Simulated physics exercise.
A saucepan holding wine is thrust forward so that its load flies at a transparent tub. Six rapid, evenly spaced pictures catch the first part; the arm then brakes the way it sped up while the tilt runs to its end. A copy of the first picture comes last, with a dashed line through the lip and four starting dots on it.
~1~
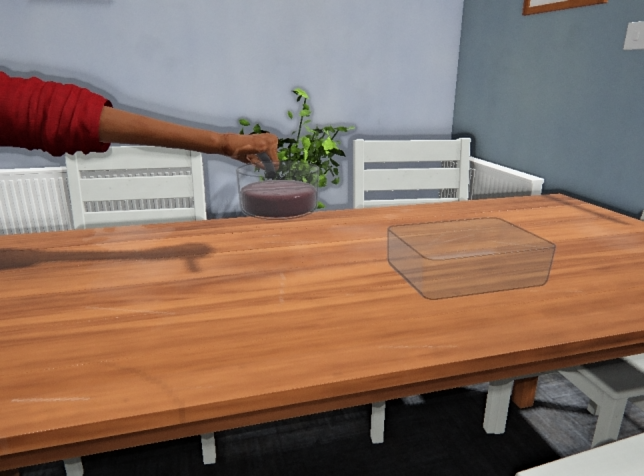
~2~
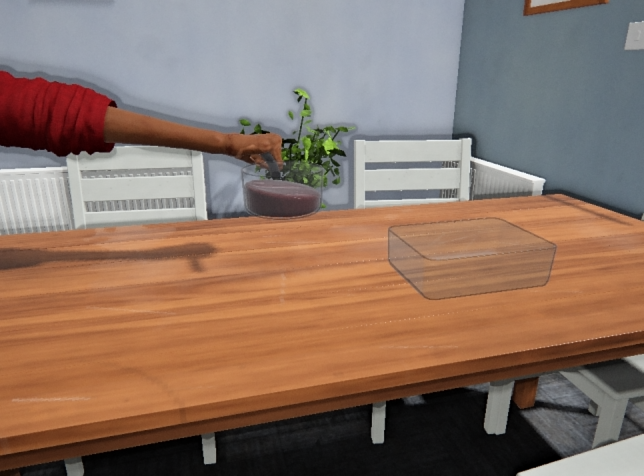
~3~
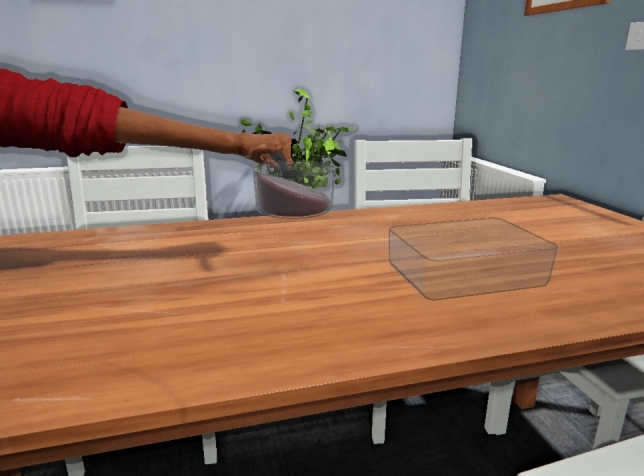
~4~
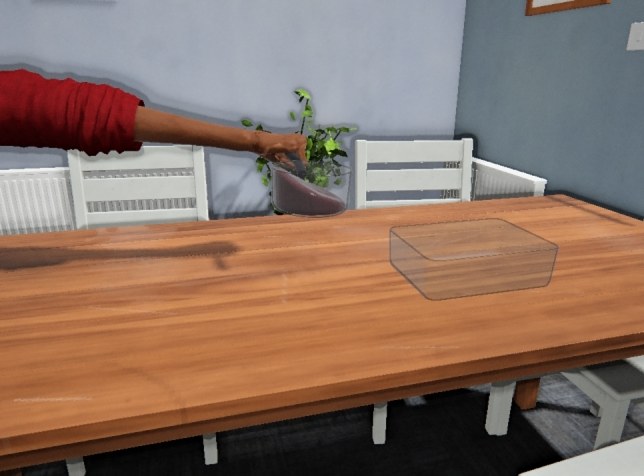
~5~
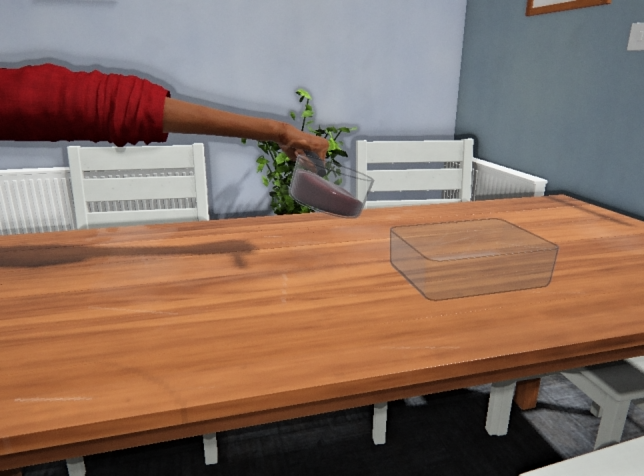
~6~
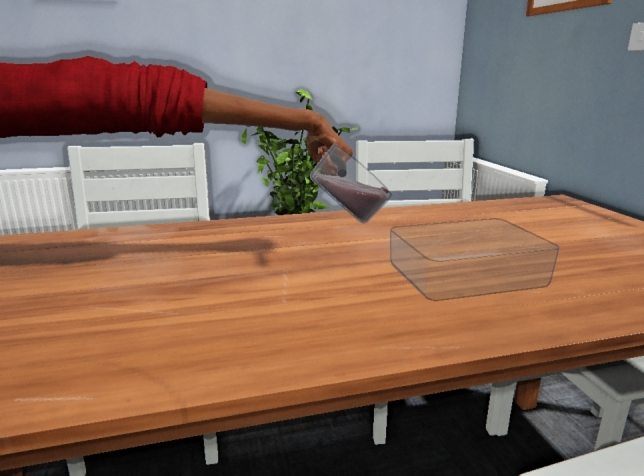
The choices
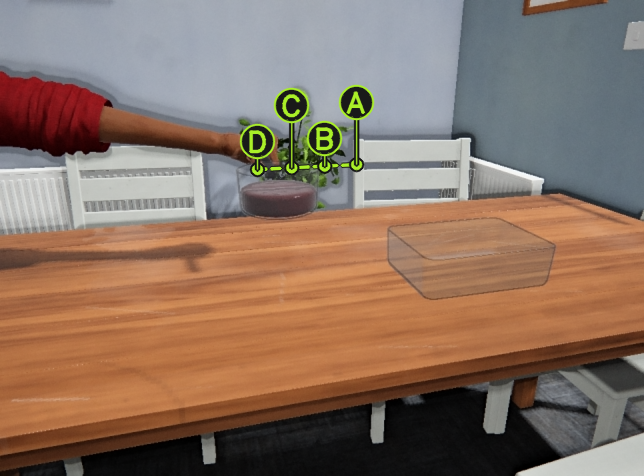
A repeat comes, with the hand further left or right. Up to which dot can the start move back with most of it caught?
Dot C.
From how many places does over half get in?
Three of them.
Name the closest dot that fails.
It is D.
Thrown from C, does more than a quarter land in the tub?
Yes, clearly.
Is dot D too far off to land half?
Yes.
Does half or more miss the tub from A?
No.
In lime, A at (356, 164); B at (324, 166); C at (291, 167); D at (257, 169).
Choosing A, about 74 % lands in the tub, 6 % falls short and 20 % goes beside or beyond.
Choosing B, about 77 % lands in the tub, 4 % falls short and 19 % goes beside or beyond.
Choosing C, about 66 % lands in the tub, 22 % falls short and 11 % goes beside or beyond.
Choosing D, about 20 % lands in the tub, 75 % falls short and 5 % goes beside or beyond.
